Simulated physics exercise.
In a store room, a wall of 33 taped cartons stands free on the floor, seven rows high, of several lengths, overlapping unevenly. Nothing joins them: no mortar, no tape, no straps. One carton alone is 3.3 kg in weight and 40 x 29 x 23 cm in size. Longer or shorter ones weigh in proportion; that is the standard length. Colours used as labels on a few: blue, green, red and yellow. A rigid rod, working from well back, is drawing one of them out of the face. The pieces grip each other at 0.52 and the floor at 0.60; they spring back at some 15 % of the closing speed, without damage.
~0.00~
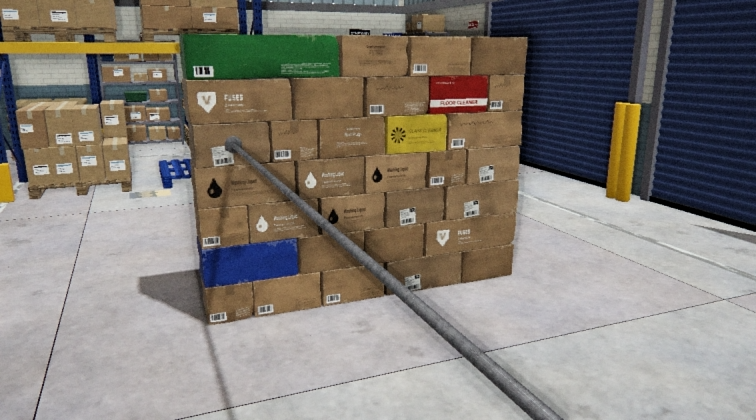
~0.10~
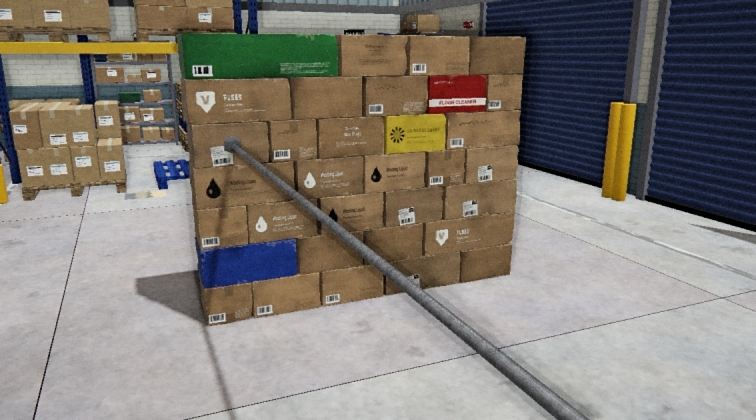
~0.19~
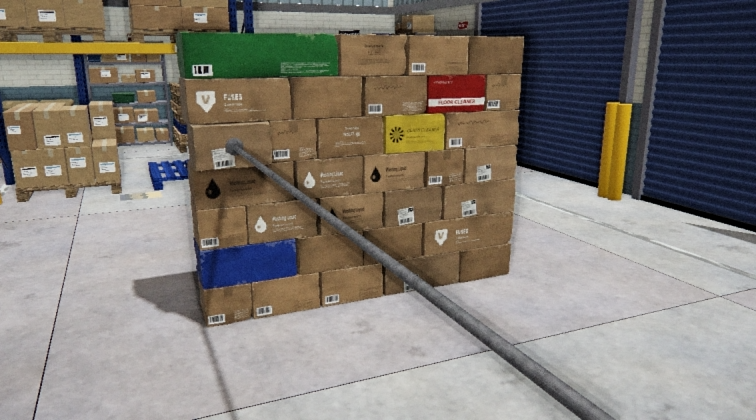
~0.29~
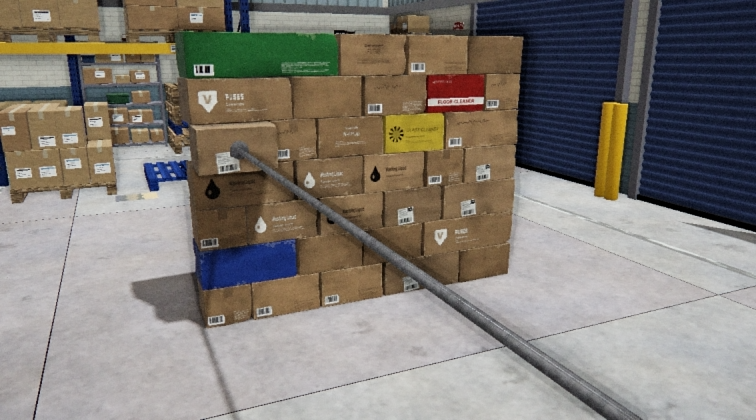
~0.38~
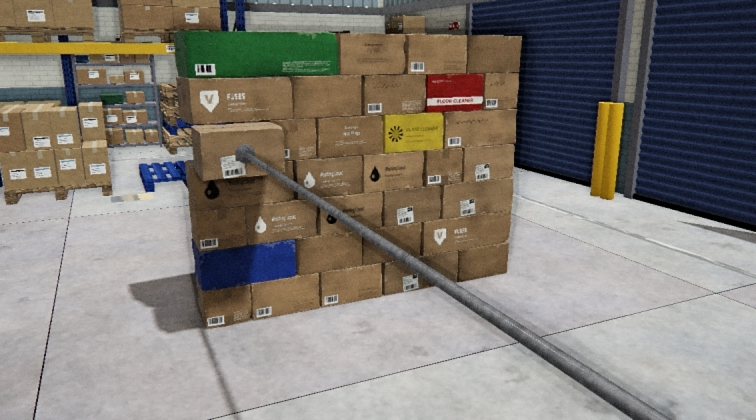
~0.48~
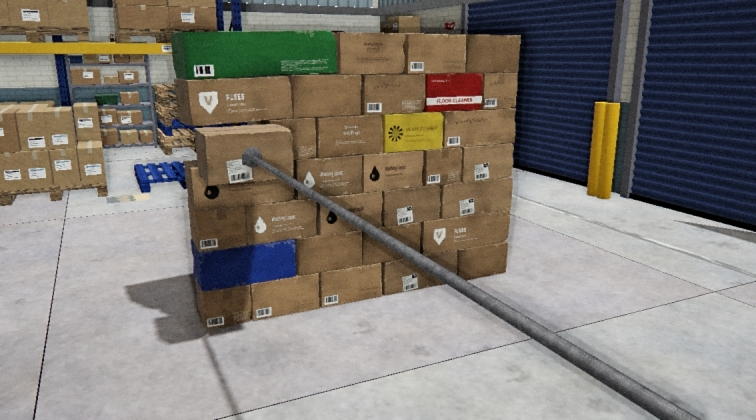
A wall of stacked cartons stands still as a rod draws one out at left.
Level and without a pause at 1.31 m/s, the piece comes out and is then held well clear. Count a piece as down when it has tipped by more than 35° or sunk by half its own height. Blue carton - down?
No.
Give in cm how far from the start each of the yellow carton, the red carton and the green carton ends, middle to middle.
I'd estimate yellow at 0 cm, red at 0 cm and green at 220 cm.
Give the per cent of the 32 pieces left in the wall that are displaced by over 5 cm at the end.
That is 5 per cent.
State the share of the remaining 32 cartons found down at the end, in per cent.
5 per cent.
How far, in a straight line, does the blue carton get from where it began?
It ends around 0 cm from its start.
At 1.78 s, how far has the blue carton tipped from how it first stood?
Angle at that time, about 0 degrees.
After 0.86 s, none of the 32 other cartons down, 2 disturbed; blue carton unmoved; green carton 34° from how it stood, 7 cm lower.
After 1.78 s, 1 of the 32 other cartons down; blue carton unmoved; green carton on its side.
In the end (3.0 s), 1 of the 32 other cartons down; blue carton unmoved; green carton upside down; yellow carton unmoved. From the last view, middles, blue carton near (244, 258).
